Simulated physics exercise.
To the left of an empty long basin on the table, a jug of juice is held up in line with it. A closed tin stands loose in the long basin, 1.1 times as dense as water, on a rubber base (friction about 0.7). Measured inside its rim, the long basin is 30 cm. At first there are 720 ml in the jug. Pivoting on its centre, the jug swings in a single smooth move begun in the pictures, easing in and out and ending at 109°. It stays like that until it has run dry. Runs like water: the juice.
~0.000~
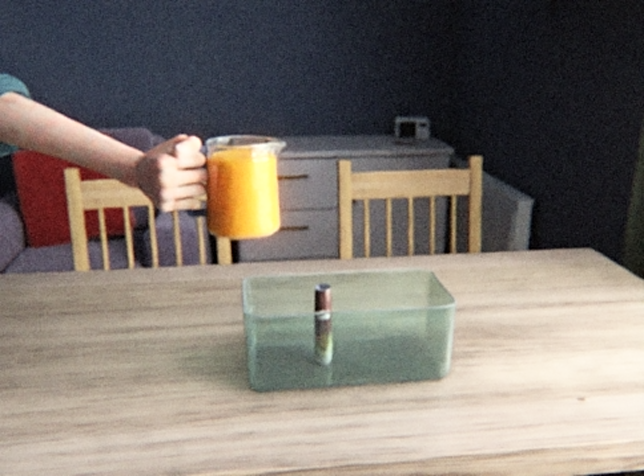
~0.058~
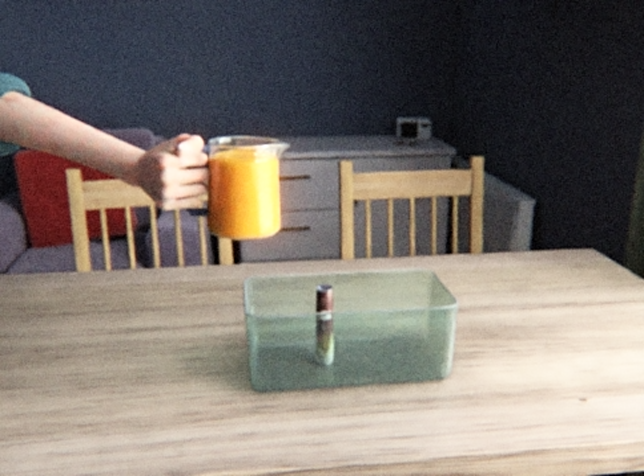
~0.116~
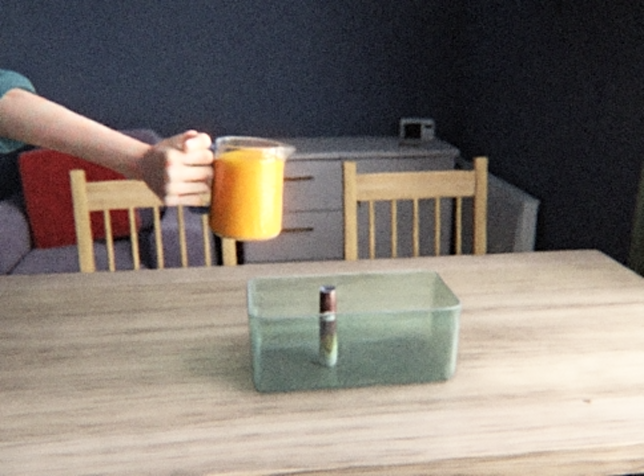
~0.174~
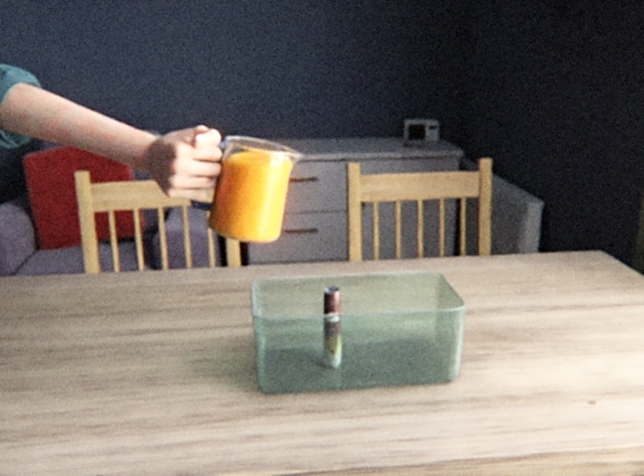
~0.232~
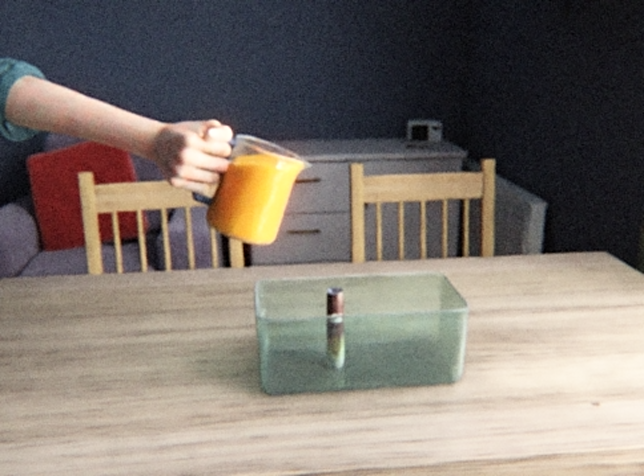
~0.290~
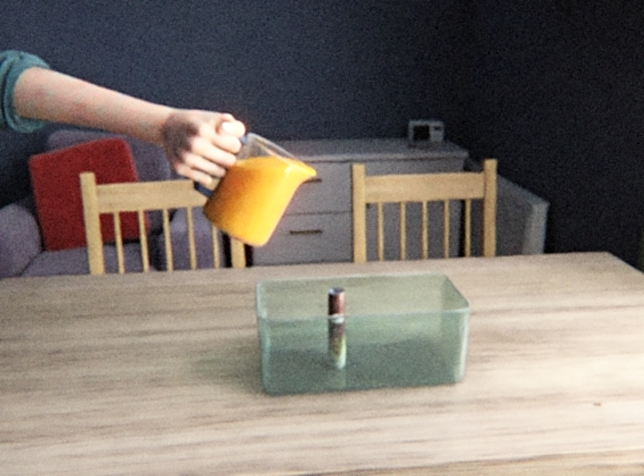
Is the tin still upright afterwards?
It tilts over.
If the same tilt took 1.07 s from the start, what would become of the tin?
After the tilt, the tin has tipped over.
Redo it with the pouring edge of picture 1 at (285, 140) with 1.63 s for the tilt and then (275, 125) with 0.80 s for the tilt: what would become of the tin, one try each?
Trial 1 - tin tips; trial 2 - tin tips.
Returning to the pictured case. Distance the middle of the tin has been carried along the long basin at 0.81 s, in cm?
The tin is about 0 cm from where it started.
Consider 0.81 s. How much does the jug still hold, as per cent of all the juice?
Close to 20 in a hundred.
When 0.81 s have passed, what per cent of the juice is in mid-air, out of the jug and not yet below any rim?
Something like 24 per cent of the total.
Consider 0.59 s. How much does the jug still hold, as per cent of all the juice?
Some 66 per cent.
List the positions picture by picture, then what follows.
Tilt 0°; pouring edge (286, 142); surface from (208, 156) to (274, 154); the long basin's rim runs from (244, 297) to (443, 287); the tin's top is at (323, 291), in the first frame.
Tilt 1°; pouring edge (289, 144); surface from (210, 156) to (276, 155), in the second frame.
Tilt 6°; pouring edge (295, 148); surface from (217, 156) to (282, 157), in the third frame.
Tilt 12°; pouring edge (304, 155); surface from (222, 166) to (291, 159), in the fourth frame.
Tilt 21°; pouring edge (311, 164); surface from (222, 176) to (301, 162), in the fifth frame.
Tilt 32°; pouring edge (316, 175); surface from (220, 183) to (313, 170), in the sixth frame.
Then, 0.59 s in, the tilt is 92° and 67 per cent is still to pour; the tin stands where it began.
Then, 0.81 s in, the tilt is 109° and 20 per cent is still to pour; the tin stands where it began.
Then, 1.05 s in, the tilt is 109° and 3 per cent is still to pour; the tin stands where it began.
Then, 1.30 s in, the tilt is 109° and 0 per cent is still to pour; the tin leans 51°.
Finally, the tin lies on its side.
